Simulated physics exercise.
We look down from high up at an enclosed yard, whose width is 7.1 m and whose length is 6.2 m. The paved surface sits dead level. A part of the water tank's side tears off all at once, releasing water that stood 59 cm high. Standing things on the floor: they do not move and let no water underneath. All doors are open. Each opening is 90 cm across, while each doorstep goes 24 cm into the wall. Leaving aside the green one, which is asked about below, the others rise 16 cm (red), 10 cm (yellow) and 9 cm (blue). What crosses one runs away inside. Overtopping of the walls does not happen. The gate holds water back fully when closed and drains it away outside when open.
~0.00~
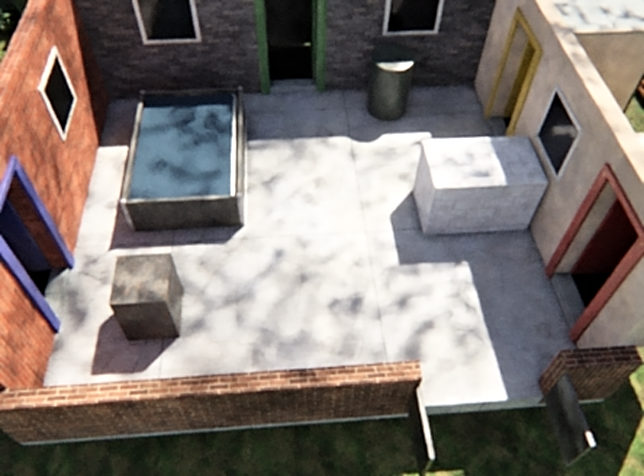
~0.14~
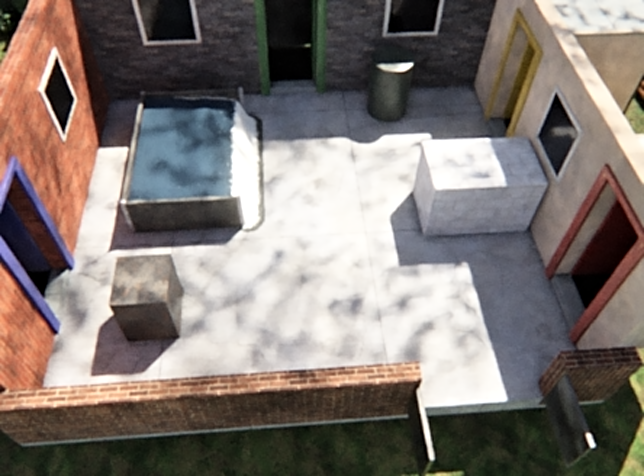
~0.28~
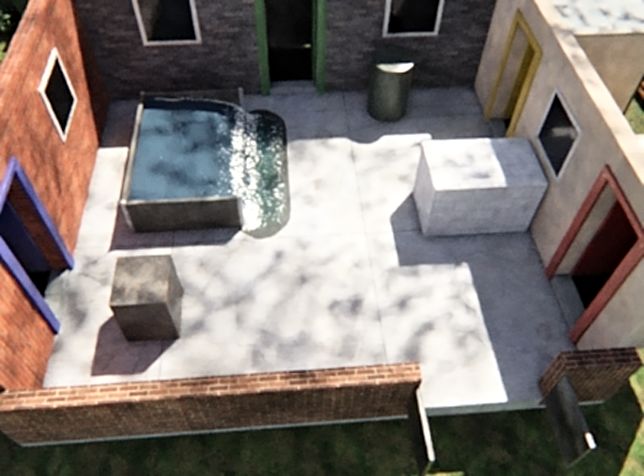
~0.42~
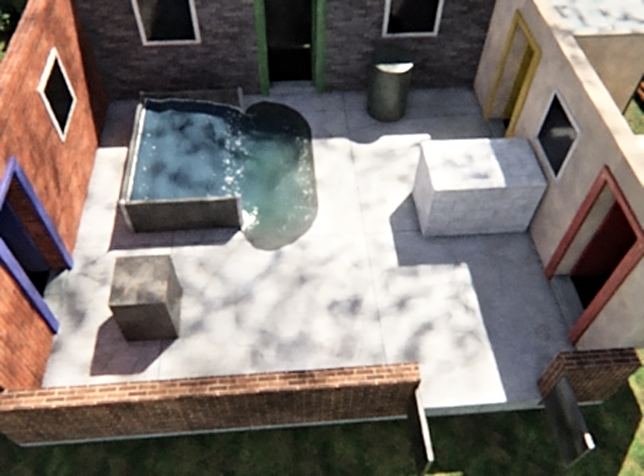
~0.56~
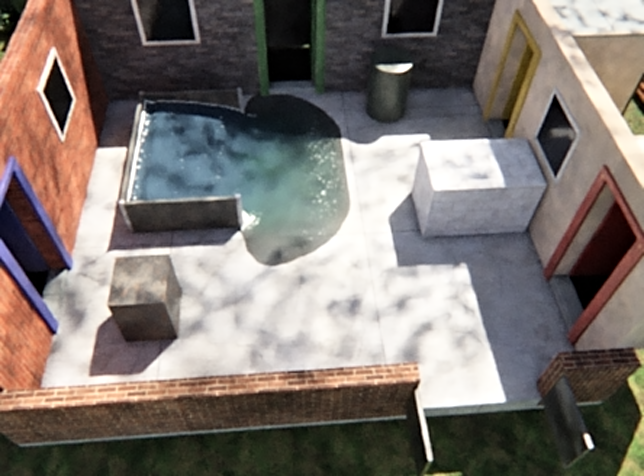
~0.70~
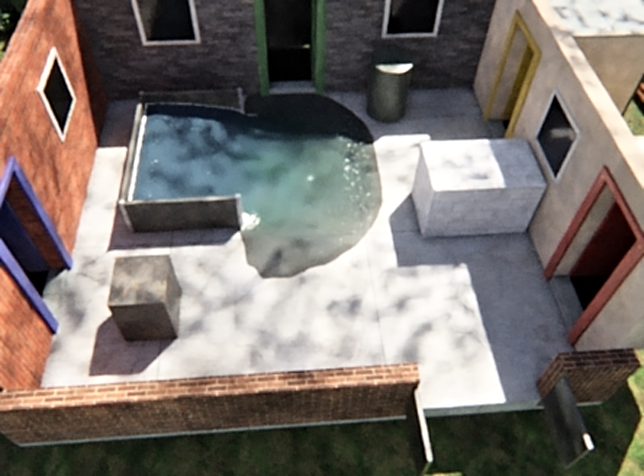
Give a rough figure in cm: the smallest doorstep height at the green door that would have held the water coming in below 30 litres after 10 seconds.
6.5 cm.
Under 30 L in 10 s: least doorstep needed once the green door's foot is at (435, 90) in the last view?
You'd want it roughly 10.5 cm high.
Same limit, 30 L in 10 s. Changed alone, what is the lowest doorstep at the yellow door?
Door yellow, min height approx. 25 cm.
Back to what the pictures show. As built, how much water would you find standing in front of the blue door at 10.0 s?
Depth: Near 0.0 cm.
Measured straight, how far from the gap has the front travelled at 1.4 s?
Around 4.6 m from the gap.
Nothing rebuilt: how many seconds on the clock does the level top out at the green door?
Roughly at 1.4 s.
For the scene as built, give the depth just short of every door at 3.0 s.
Centimetres: Green = 8, red = 8, yellow = 25, blue = 0.
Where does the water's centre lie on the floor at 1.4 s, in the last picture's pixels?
I'd put it close to (267, 167).
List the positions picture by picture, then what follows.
In the first frame, still water, 59 cm deep, in the water tank at (188, 144); the green door at (292, 47) is dry.
In the second frame, the gap is at (241, 160), the front 0.3 m out at (258, 223); the back of the water tank holds 59 cm.
In the third frame, water pours out at (241, 162) and has run 0.7 m, to (284, 222); about 11 cm deep outside, 59 cm at the back.
In the fourth frame, the gap is at (241, 162), the front 1.2 m out at (313, 214); the back of the water tank holds 56 cm.
In the fifth frame, the front is at (345, 207), 1.7 m from the gap at (240, 163); 5.3 m2 of floor is wet, 49 cm left at the back.
In the sixth frame, water pours out at (240, 163) and has run 2.3 m, to (375, 177); about 6 cm deep outside, 50 cm at the back; water is at the green door at (291, 49).
After 1.4 s water covers 40 % of the floor, deepest (26 cm) near (367, 117); 10 cm at the green door, 0 litres in over its 12 cm doorstep.
After 3.0 s water covers 55 % of the floor, deepest (28 cm) near (582, 378); 8 cm at the green door, 0 litres in over its 12 cm doorstep.
After 10.0 s water covers 90 % of the floor, deepest (10 cm) near (119, 102); 5 cm at the green door, 1 litre in over its 12 cm doorstep.
At the green door as built, the water arrived by 0.7 s and peaked near 10 cm at 1.4 s.
Run again over the same 10 s with other heights there, 54 litres in over 5 cm, 22 litres over 7 cm. The limit of 30 litres is kept from about 6.5 cm up.
